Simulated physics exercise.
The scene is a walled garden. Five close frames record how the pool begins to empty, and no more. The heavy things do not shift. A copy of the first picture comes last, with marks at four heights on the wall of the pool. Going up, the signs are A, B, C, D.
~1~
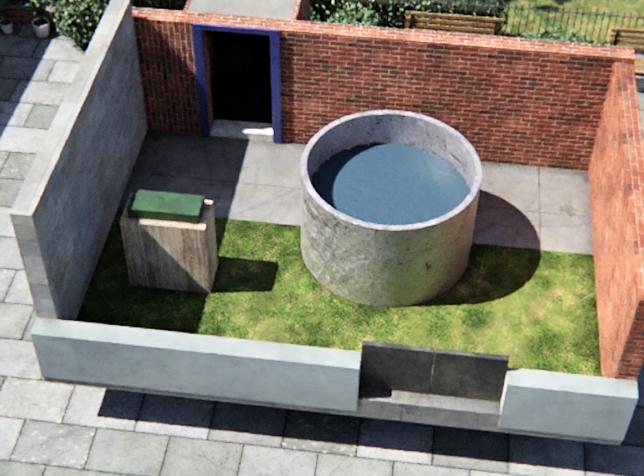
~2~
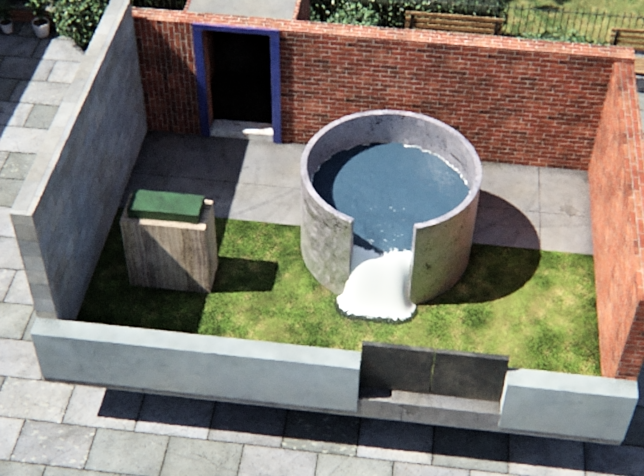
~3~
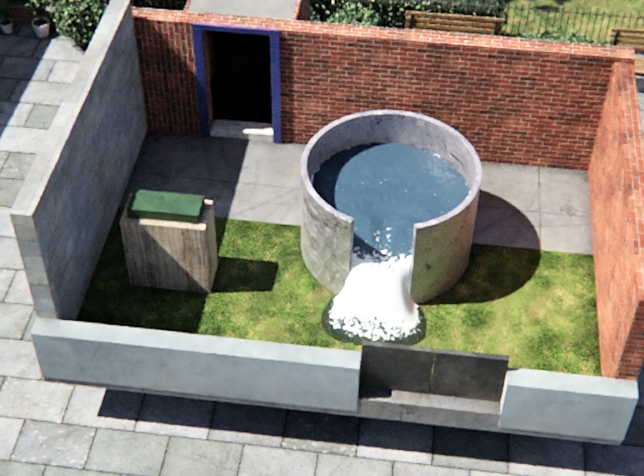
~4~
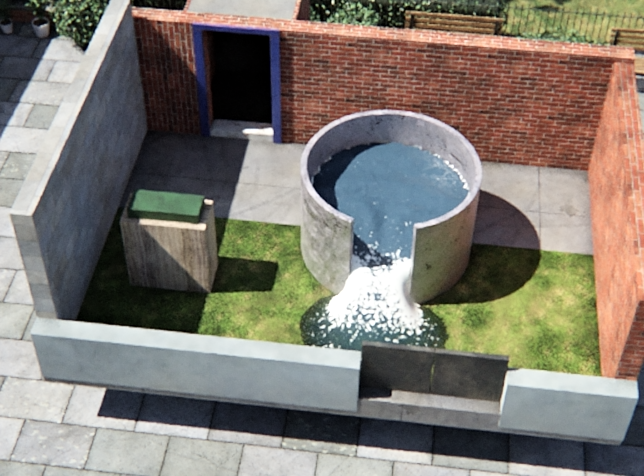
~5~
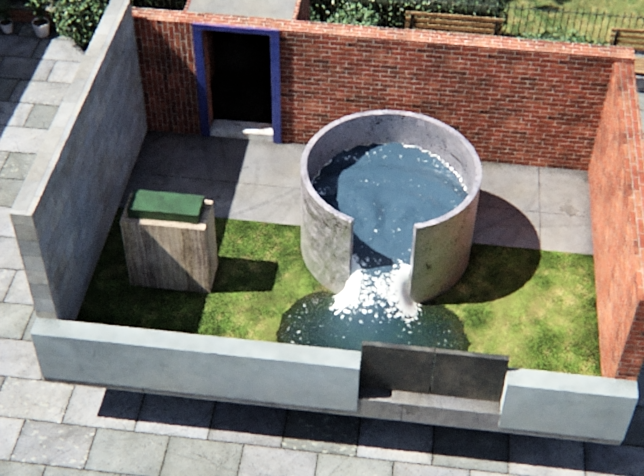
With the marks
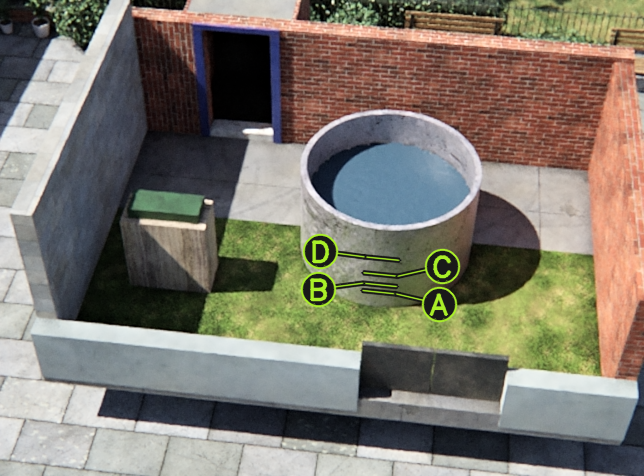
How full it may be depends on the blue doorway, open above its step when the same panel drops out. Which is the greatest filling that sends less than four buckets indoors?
It is D.
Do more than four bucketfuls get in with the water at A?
No, not at all.
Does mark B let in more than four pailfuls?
No, that is safe.
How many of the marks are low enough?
All of the four.
On the marked copy, A at (379, 292); B at (379, 284); C at (380, 274); D at (381, 258); from the bottom up A, B, C, D.
With A, nothing gets over.
With B, nothing gets over.
With C, nothing gets over.
With D, a splash gets over, under a bucket.
